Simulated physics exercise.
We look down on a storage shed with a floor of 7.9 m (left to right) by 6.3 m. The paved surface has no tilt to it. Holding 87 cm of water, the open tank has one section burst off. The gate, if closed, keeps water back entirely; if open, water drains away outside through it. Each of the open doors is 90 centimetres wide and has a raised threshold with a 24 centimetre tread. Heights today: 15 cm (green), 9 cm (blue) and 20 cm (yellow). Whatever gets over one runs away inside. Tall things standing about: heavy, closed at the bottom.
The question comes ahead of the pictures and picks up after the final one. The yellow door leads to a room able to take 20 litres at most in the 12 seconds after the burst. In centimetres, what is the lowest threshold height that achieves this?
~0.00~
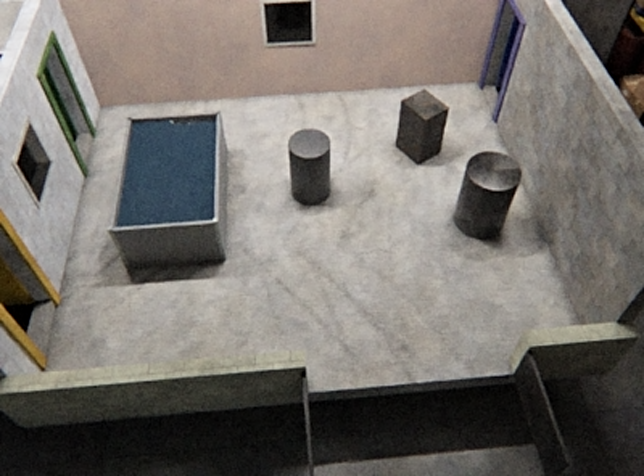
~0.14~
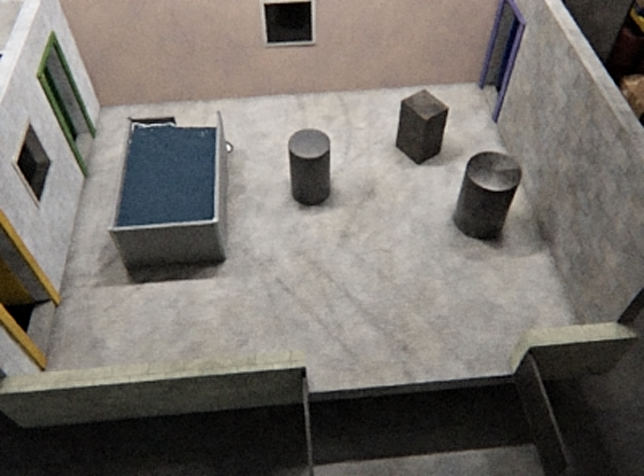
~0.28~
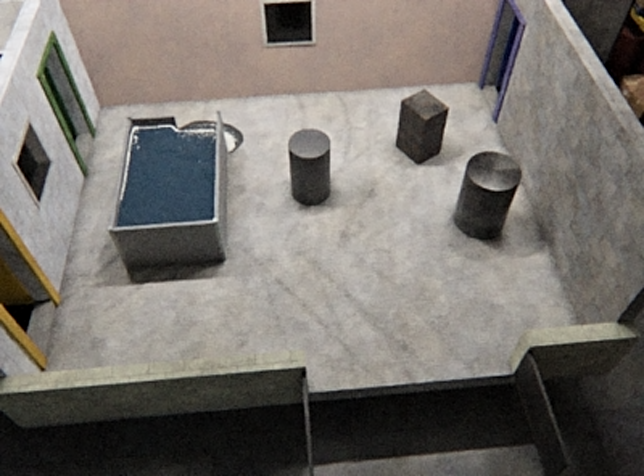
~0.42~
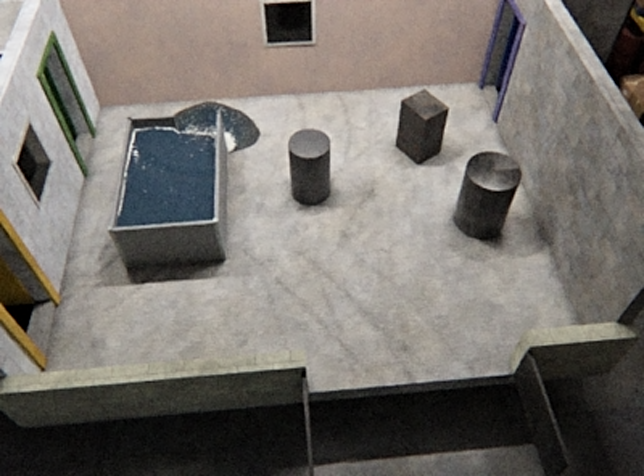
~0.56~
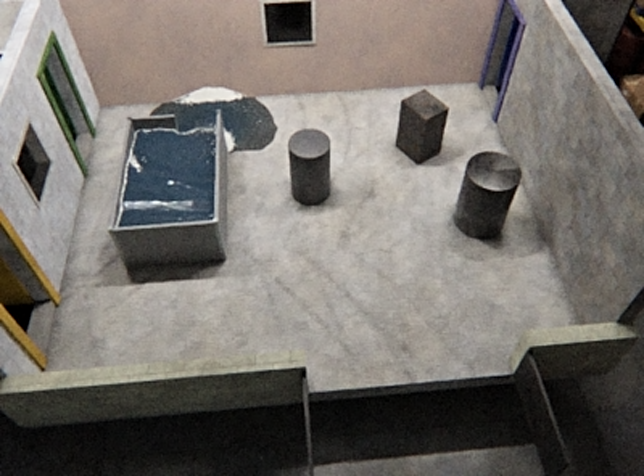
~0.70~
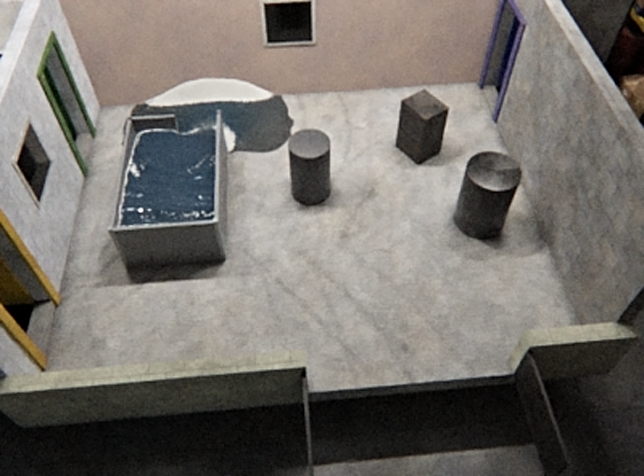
7 cm.
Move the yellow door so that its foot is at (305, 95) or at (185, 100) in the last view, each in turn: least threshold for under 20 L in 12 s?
First place around 12.0 cm, second around 39 cm.
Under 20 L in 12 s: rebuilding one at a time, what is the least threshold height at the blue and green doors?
About 20 cm at blue and 11.5 cm at green.
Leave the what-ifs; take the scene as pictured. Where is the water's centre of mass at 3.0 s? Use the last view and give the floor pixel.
My guess is close to (213, 168).
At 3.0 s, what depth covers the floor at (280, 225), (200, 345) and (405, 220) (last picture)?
First 0, then 0, then 0 cm.
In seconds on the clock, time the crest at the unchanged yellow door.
Around 7.0 seconds.
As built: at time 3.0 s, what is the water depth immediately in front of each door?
Before green it's 17 cm, before blue 22 cm, before yellow 0 cm.
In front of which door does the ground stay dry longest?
The answer is the yellow one.
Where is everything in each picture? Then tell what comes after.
In the first picture, the open tank at (170, 169) is whole and still, 87 cm deep; the yellow door at (22, 296) is dry.
In the second picture, the gap is on the far side, the front 0.3 m out at a hidden place; the back of the open tank holds 87 cm.
In the third picture, the front is at a hidden place, 0.9 m from the gap on the far side; 0.9 m2 of floor is wet, 87 cm left at the back.
In the fourth picture, the front is at (207, 105), 1.5 m from the gap on the far side; 2.0 m2 of floor is wet, 87 cm left at the back.
In the fifth picture, the gap is on the far side, the front 1.6 m out at (248, 98); the back of the open tank holds 86 cm.
In the sixth picture, the gap is on the far side, the front 1.9 m out at (277, 96); the back of the open tank holds 78 cm; 3.8 m in a straight line remain to the yellow door at (22, 296).
After 1.4 s water covers 10 % of the floor, deepest (50 cm) near (207, 105); it has not reached the yellow door.
After 3.0 s water covers 35 % of the floor, deepest (34 cm) near (109, 111); it has not reached the yellow door.
After 12.0 s water covers 95 % of the floor, deepest (11 cm) near (582, 351); 7 cm at the yellow door, 0 litres in over its 20 cm threshold.
At the yellow door as built, the water arrived by 3.3 s and peaked near 10 cm at 7.2 s.
With a threshold of 6 cm, 30 litres would have come in within the 12 s; with 8.5 cm, 11 litres. So under 20 litres takes about 7 cm.
